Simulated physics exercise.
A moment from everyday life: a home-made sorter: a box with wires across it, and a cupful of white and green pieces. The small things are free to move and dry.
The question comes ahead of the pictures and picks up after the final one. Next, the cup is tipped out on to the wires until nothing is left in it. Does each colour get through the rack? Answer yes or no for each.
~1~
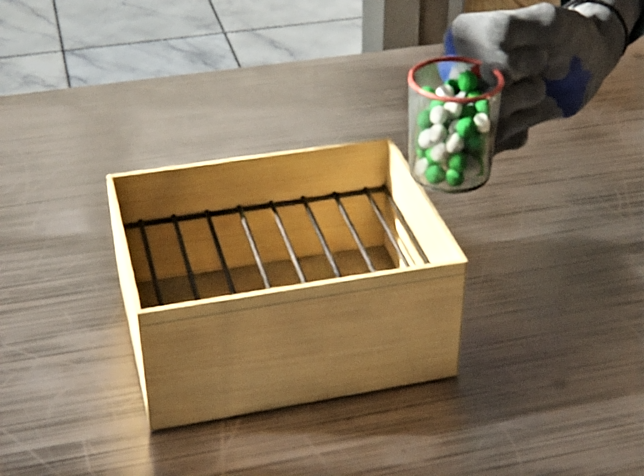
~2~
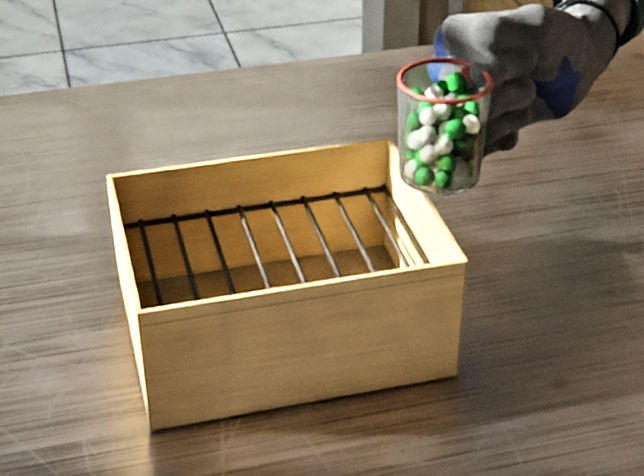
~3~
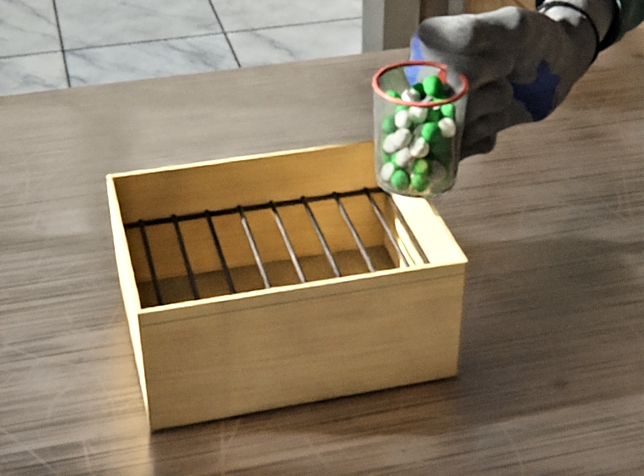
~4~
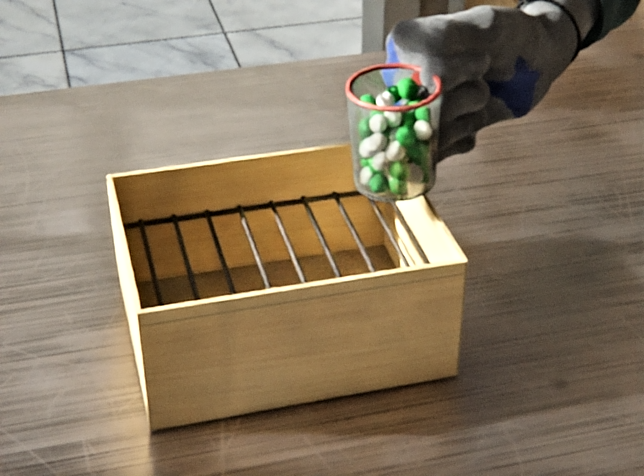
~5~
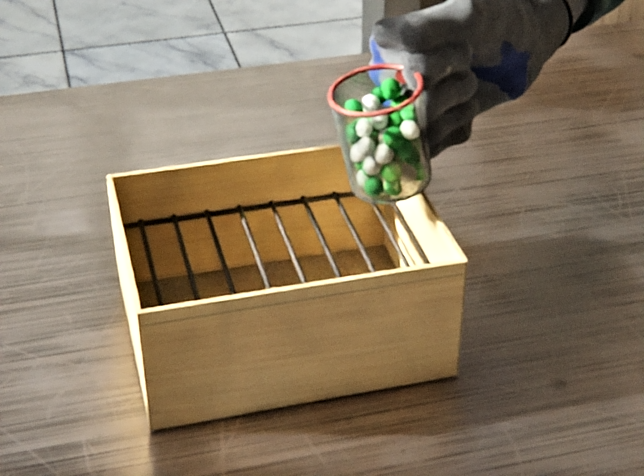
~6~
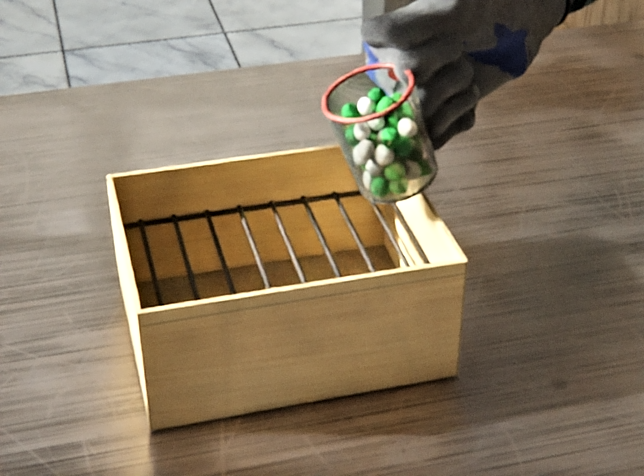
White bits: Yes; green bits: Yes.
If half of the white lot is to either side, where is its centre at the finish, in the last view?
Its centre sits at about (276, 298).
Then, 0.54 s after the last picture, white ones, all in the cup; green ones, all in the cup.
Then, 1.11 s after the last picture, white ones, all in the cup; green ones, nearly all in the cup, a stray few on or over the wires.
Then, 1.79 s after the last picture, white ones, a small part on or over the wires, nearly all under the rack; green ones, a small part on or over the wires, nearly all under the rack.
At rest, white ones, all under the rack; green ones, all under the rack.
